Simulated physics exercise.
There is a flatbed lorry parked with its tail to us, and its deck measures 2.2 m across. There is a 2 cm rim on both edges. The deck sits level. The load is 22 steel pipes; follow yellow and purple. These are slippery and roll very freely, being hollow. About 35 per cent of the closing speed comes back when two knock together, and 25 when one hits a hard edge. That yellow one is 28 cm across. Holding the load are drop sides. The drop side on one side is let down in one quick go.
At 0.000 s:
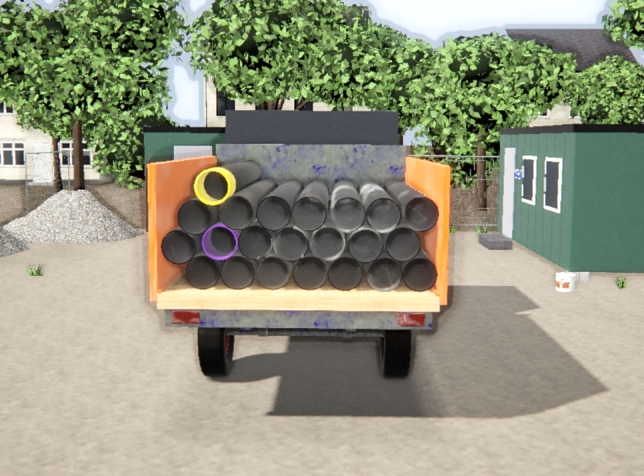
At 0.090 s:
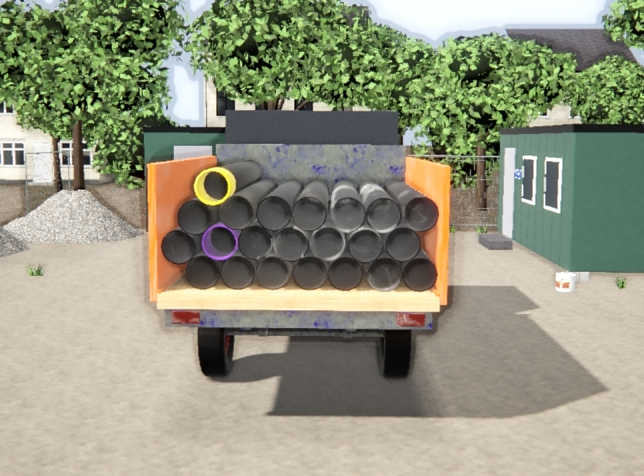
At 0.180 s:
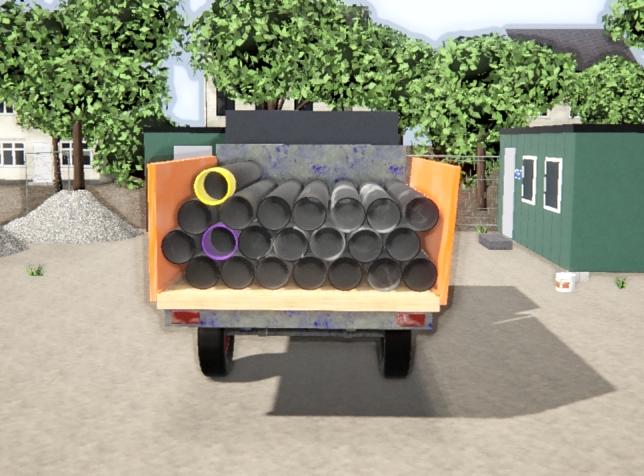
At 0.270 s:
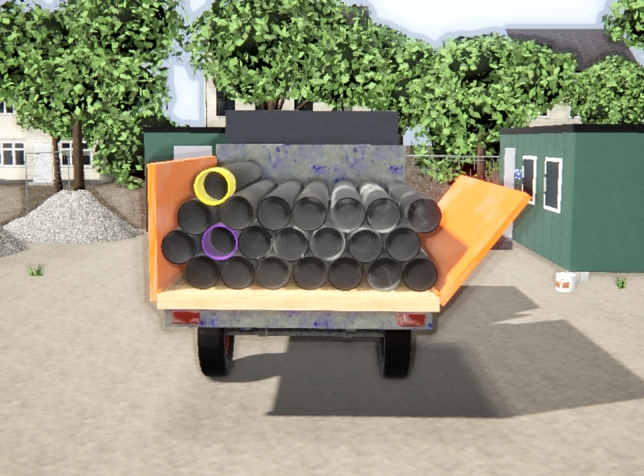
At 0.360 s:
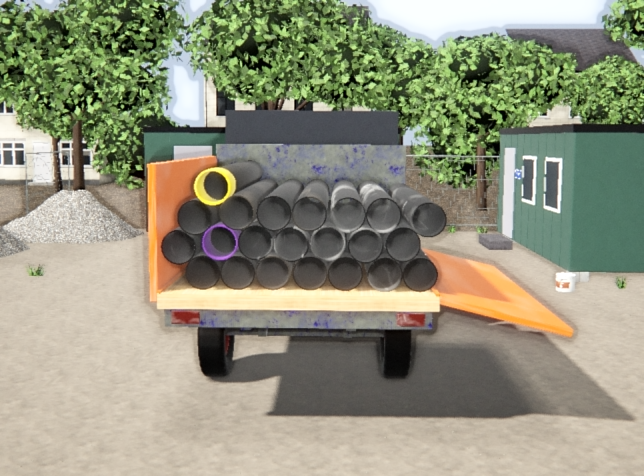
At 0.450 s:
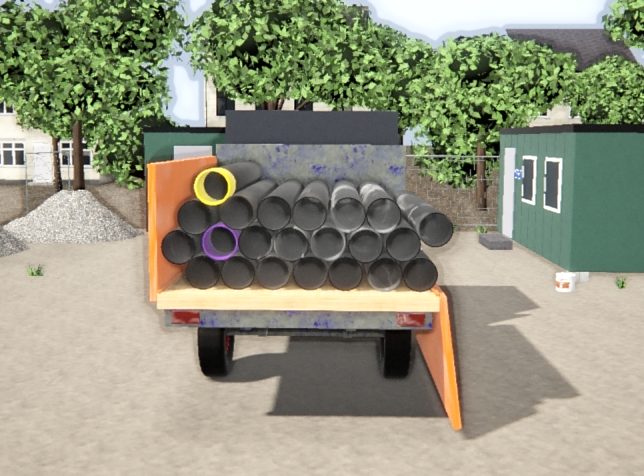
Orange right side board of a parked flatbed lorry swinging outward and down, leaving stacked dark pipes and the left board in place.
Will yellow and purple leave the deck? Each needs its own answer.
As it turns out, yellow rides on, while purple rides on.
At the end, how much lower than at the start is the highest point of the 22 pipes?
Roughly 20 cm.
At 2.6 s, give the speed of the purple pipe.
Estimate: Some 0.0 m/s.
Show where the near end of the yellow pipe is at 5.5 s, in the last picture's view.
Position: About (213, 213).
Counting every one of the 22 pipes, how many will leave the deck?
Total: 8.
After 2.6 s, yellow is up on others, 40 cm from the left edge; purple is up on others, 55 cm from the left edge; 1 gone from the deck.
After 5.5 s, no change for yellow, purple; 6 gone from the deck.
At the end (8.9 s), yellow is up on others, 40 cm from the left edge; purple is up on others, 55 cm from the left edge; 8 gone from the deck.
